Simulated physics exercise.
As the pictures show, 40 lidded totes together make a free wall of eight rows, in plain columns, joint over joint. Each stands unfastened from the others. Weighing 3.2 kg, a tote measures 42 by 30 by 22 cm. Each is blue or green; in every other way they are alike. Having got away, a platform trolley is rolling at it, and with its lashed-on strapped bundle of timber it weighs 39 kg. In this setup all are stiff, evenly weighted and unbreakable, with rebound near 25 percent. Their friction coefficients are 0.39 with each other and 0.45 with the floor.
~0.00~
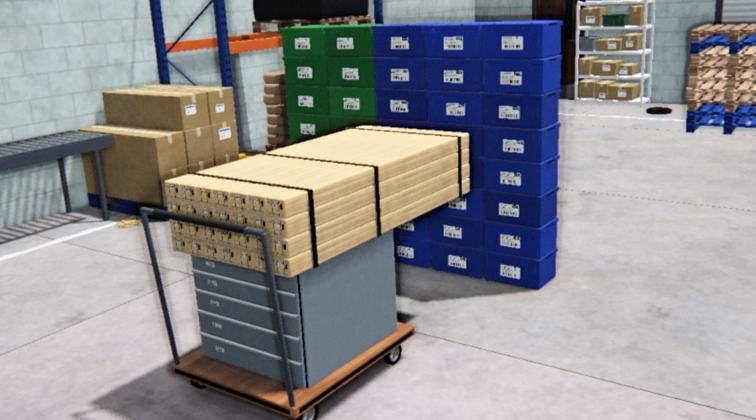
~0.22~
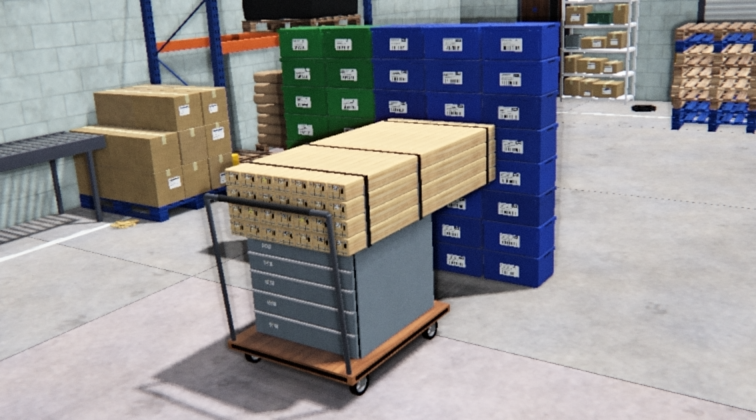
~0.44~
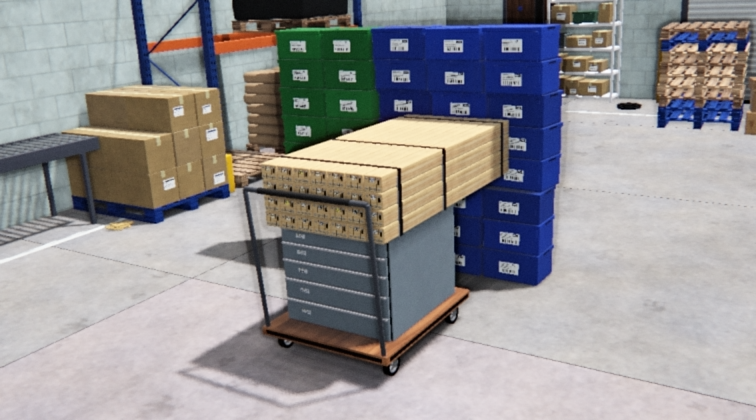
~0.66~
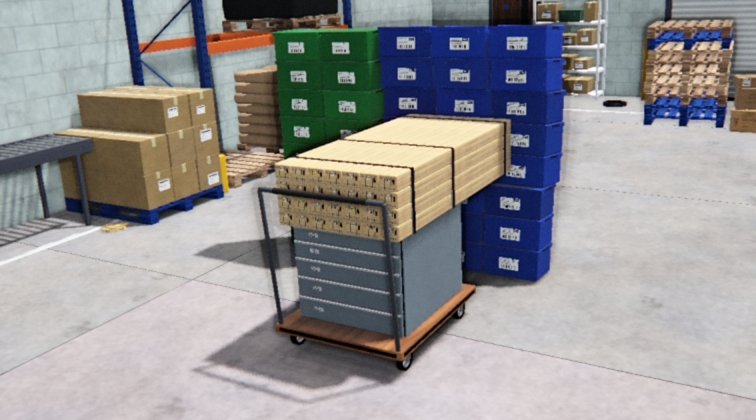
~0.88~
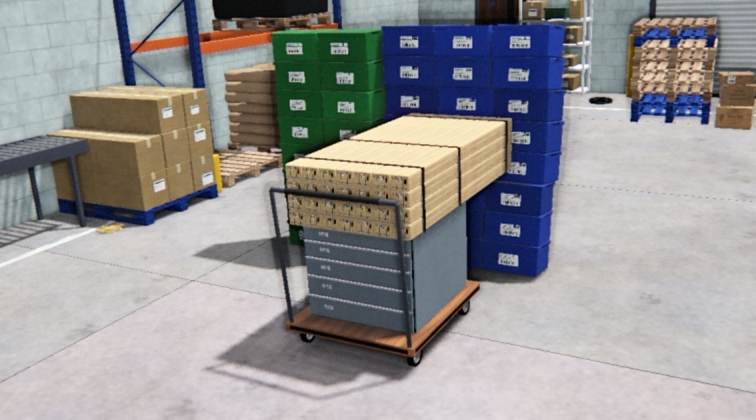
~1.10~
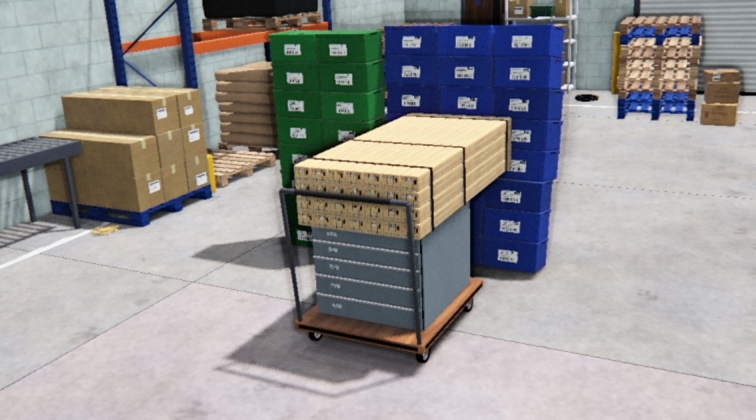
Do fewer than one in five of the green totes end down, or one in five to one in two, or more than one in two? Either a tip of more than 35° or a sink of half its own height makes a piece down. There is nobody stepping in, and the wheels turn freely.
It is fewer than one in five.
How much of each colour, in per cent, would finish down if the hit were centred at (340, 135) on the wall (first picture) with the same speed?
Result - blue: 30 %; green: 100 %.
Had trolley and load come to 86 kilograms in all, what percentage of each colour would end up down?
Result: Blue 100 and green 0 in a hundred.
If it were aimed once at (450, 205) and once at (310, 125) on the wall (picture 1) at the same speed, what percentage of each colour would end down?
You'd get blue at 0 followed by 0, and green at 0 followed by 90 percent.
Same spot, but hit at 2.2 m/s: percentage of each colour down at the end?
Result - blue: 100%; green: 0%.
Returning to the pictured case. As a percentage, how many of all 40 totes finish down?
Roughly 60 per cent of them.
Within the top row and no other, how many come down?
3.
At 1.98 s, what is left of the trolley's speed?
The trolley is doing roughly 0.0 m/s at that moment.
By 1.60 s, load 22 cm past the wall's line, stopped; none of the 16 green totes down (0 of 40 in all colours); top green tote unmoved; top blue tote tilted 22°.
By 1.98 s, load 22 cm past the wall's line, stopped; none of the 16 green totes down (24 of 40 in all colours); top green tote unmoved; top blue tote tilted 49°, 43 cm lower.
By 2.46 s, load 22 cm past the wall's line, stopped; none of the 16 green totes down (24 of 40 in all colours); top green tote unmoved; top blue tote on its side.
When it is over (4.2 s), load 22 cm past the wall's line, stopped; none of the 16 green totes down (24 of 40 in all colours); top green tote unmoved; top blue tote upside down. That is 0 per cent. In pixels of the last frame, middles, top green tote near (302, 47), top blue tote near (556, 161).
